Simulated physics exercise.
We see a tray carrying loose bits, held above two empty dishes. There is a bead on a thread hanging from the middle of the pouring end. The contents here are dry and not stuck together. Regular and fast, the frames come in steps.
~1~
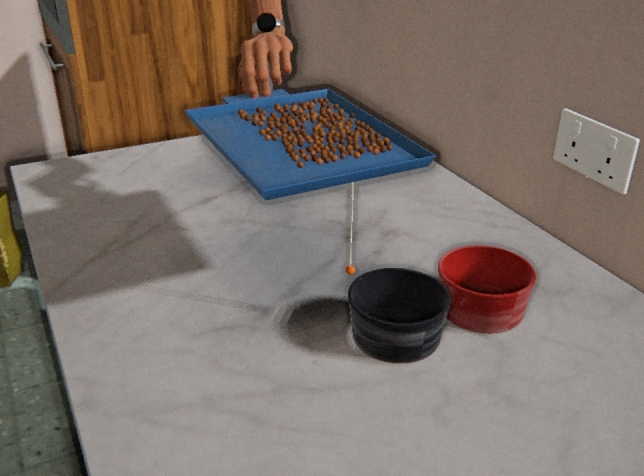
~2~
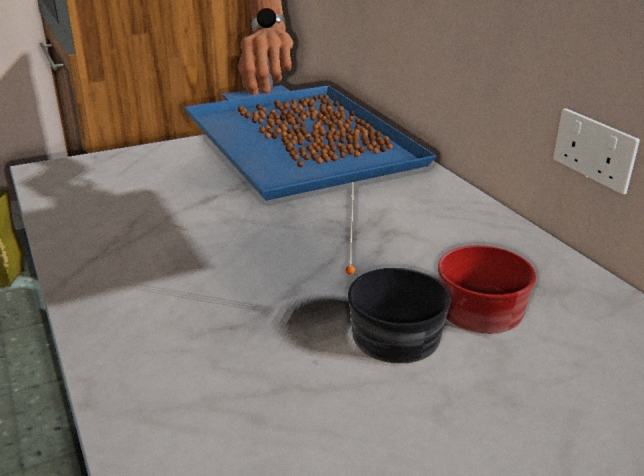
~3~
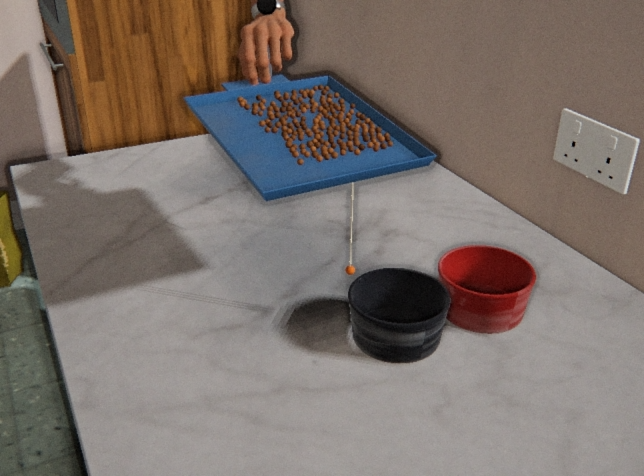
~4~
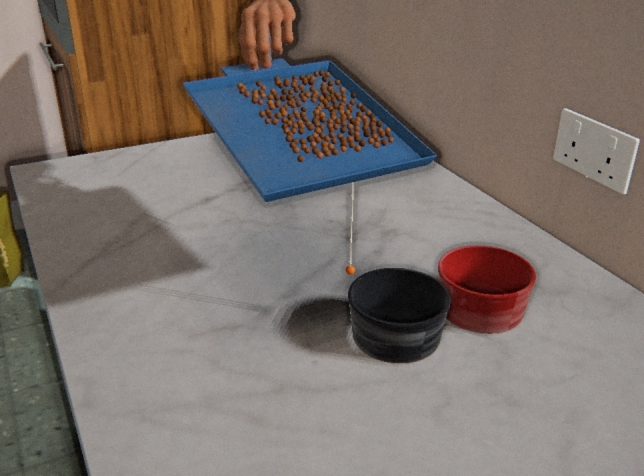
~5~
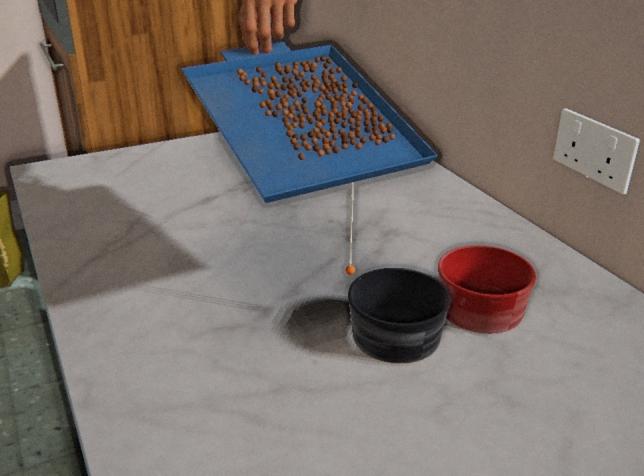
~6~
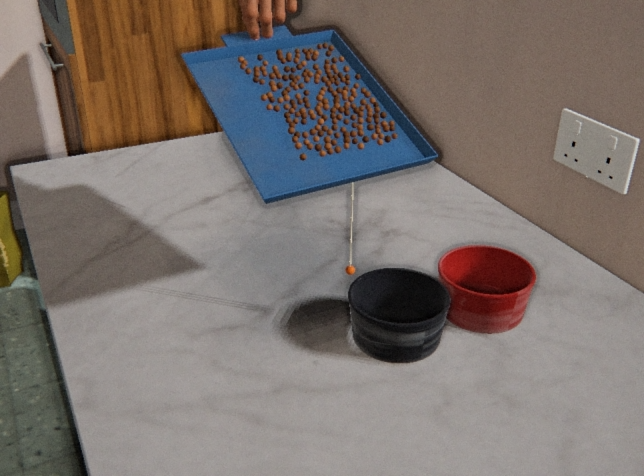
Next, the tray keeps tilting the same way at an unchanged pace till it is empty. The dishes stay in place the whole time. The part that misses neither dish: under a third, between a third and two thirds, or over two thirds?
The dishes collect at least a third and at most two thirds of the load.
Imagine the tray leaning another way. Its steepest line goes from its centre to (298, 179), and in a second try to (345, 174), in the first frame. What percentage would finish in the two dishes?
0 % then 70 %, roughly.
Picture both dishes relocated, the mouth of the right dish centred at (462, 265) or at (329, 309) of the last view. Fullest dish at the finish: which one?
Run 1: The one on the left side. Run 2: The one on the right side.
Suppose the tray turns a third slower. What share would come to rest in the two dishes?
Near 50 in a hundred.
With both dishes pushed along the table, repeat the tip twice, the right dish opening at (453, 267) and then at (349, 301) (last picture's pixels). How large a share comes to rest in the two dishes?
You'd get 50 in a hundred the first time and 70 in a hundred the second.
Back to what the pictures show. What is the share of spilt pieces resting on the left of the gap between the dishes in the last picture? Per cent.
Close to 90 per cent.
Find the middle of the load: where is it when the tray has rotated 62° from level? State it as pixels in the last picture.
Somewhere about pixel (354, 202).
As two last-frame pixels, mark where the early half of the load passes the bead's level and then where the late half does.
Initially about (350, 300); subsequently about (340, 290).
Just after the last frame, tray tipped steeply; roughly half on the tray; about a tenth in the left dish; about a tenth outside both; roughly a third in the air.
A moment on, tray tipped past a quarter turn; roughly a third in the left dish; roughly half outside both; about a tenth in the air.
Further on, tray tipped past a quarter turn; roughly half in the left dish; roughly half outside both.
When it is over, tray tipped past a quarter turn; roughly half in the left dish; not one in the right dish; roughly half outside both.
